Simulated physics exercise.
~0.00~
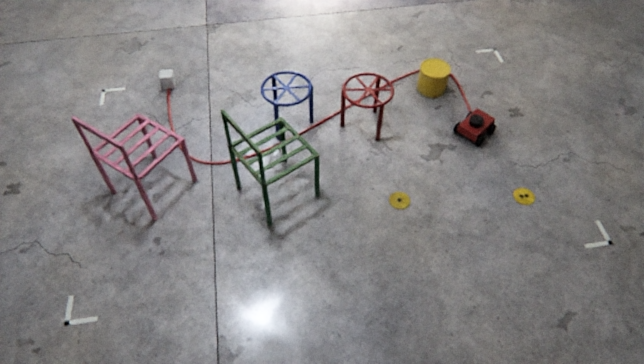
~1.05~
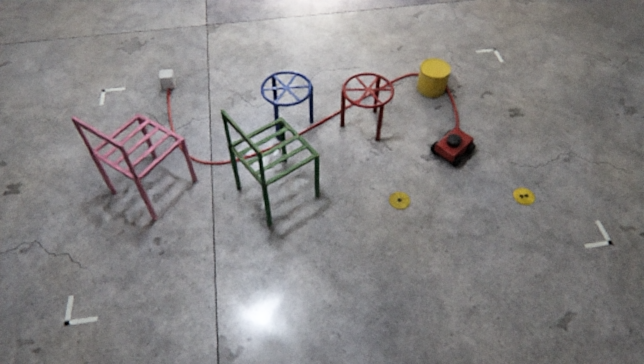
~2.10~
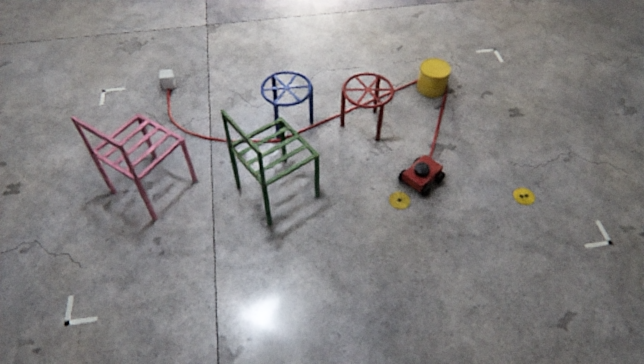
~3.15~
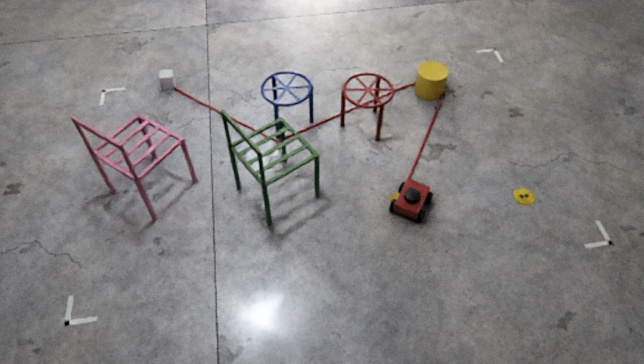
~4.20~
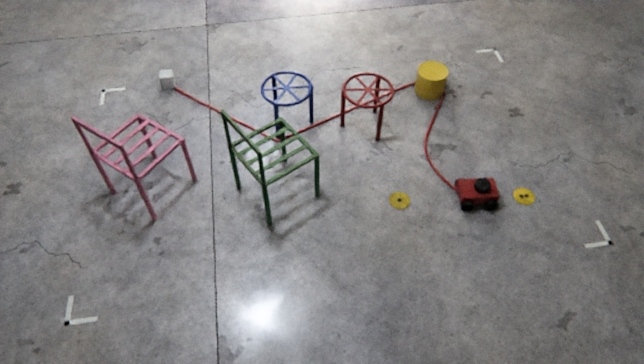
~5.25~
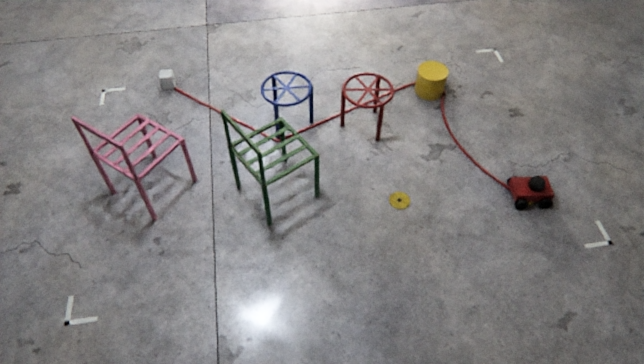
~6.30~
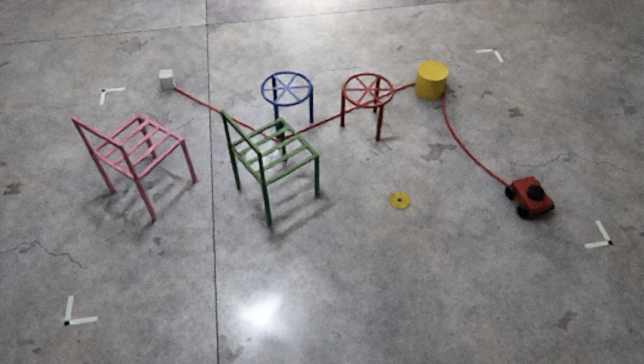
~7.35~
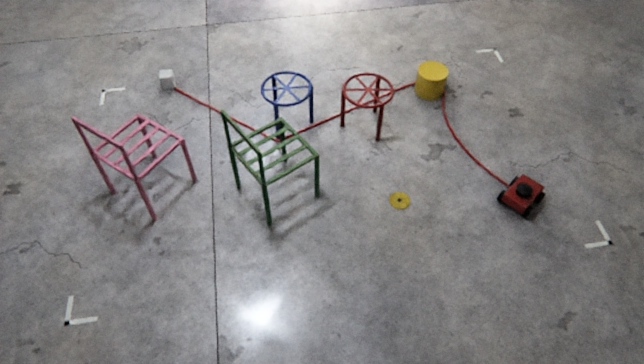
A small red cart trailing a red cord that ran past chairs, stools and a yellow bucket rolled down and left to one yellow mark, pulling the cord tighter, then drove right to the other mark and turned slightly, stopping there with everything still upright.
